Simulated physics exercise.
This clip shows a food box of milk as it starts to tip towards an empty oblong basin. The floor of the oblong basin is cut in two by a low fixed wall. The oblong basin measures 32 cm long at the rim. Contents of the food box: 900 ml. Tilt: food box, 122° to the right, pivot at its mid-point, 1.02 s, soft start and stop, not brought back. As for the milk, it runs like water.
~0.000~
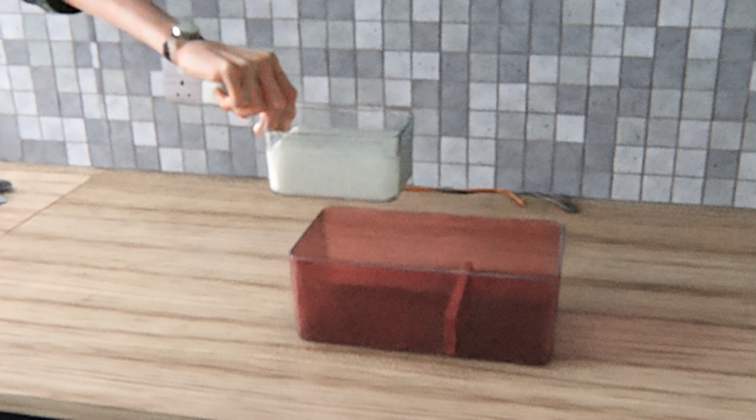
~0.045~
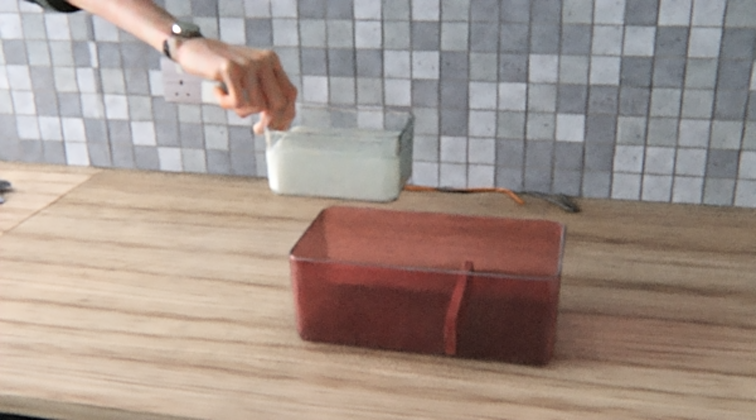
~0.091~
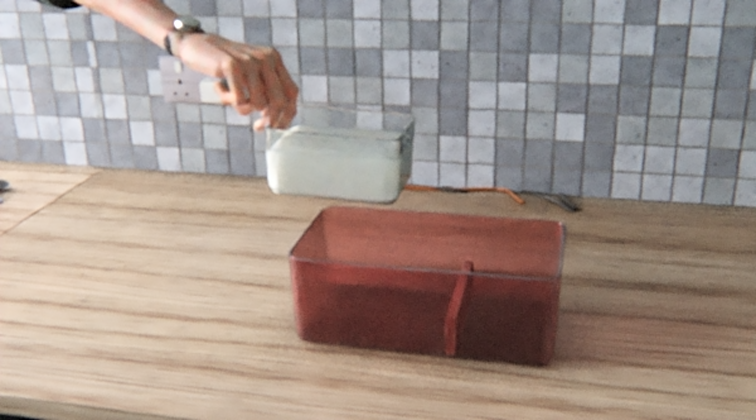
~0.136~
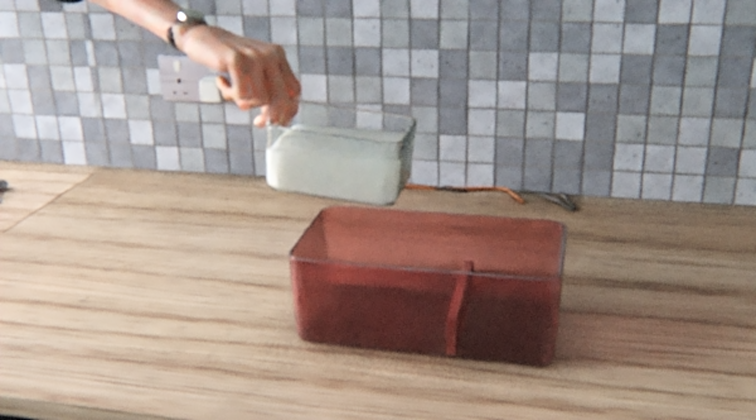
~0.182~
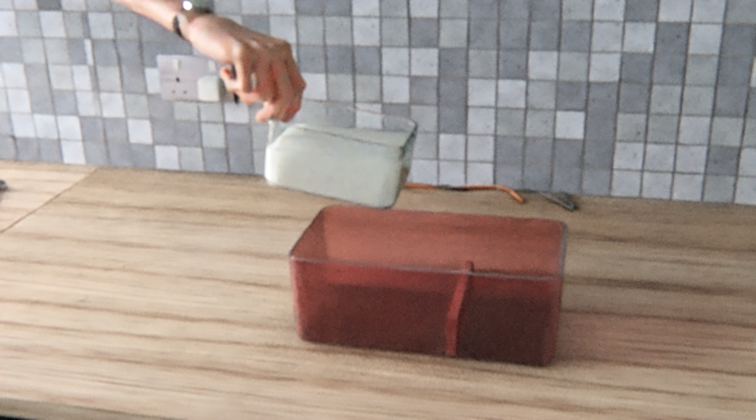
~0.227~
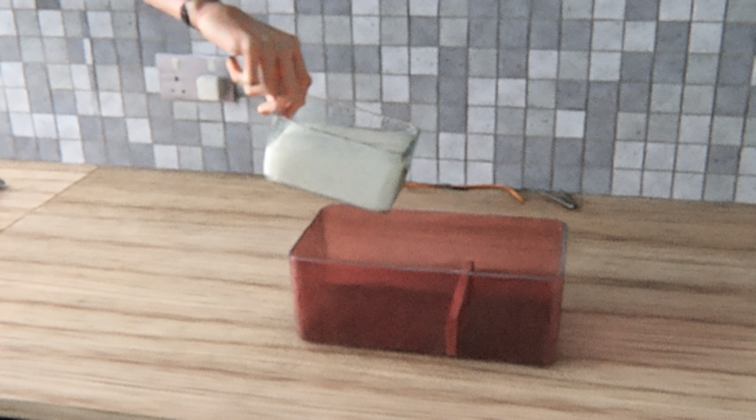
On a wooden counter, a hand slowly tilts a clear container of milk rightward.
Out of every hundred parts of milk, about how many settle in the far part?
About 29 out of 100.
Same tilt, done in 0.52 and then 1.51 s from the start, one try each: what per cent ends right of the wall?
Result: 15 per cent, then 45 per cent.
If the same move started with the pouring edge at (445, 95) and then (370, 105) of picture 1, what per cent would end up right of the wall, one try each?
Near 65 in a hundred on the first go and near 5 in a hundred on the second.
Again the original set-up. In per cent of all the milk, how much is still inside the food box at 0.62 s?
About 38 per cent.
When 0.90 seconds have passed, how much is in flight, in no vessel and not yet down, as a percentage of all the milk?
About 5 per cent.
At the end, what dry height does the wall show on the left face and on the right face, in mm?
About 28 mm left, about 34 mm right.
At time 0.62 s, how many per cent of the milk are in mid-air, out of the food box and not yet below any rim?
Estimate: About 32 % of all of it.
After 0.62 s the tilt is 80° and 37 per cent is still to pour, 15 is left of the wall and 16 right of it.
After 0.90 s the tilt is 118° and 4 per cent is still to pour, 62 is left of the wall and 28 right of it.
After 1.20 s the tilt is 122° and 0 per cent is still to pour, 69 is left of the wall and 29 right of it.
After 1.52 s the tilt is 122° and 0 per cent is still to pour, 69 is left of the wall and 29 right of it.
In the end 69 per cent lies left of the wall, 29 right of it and 2 outside.
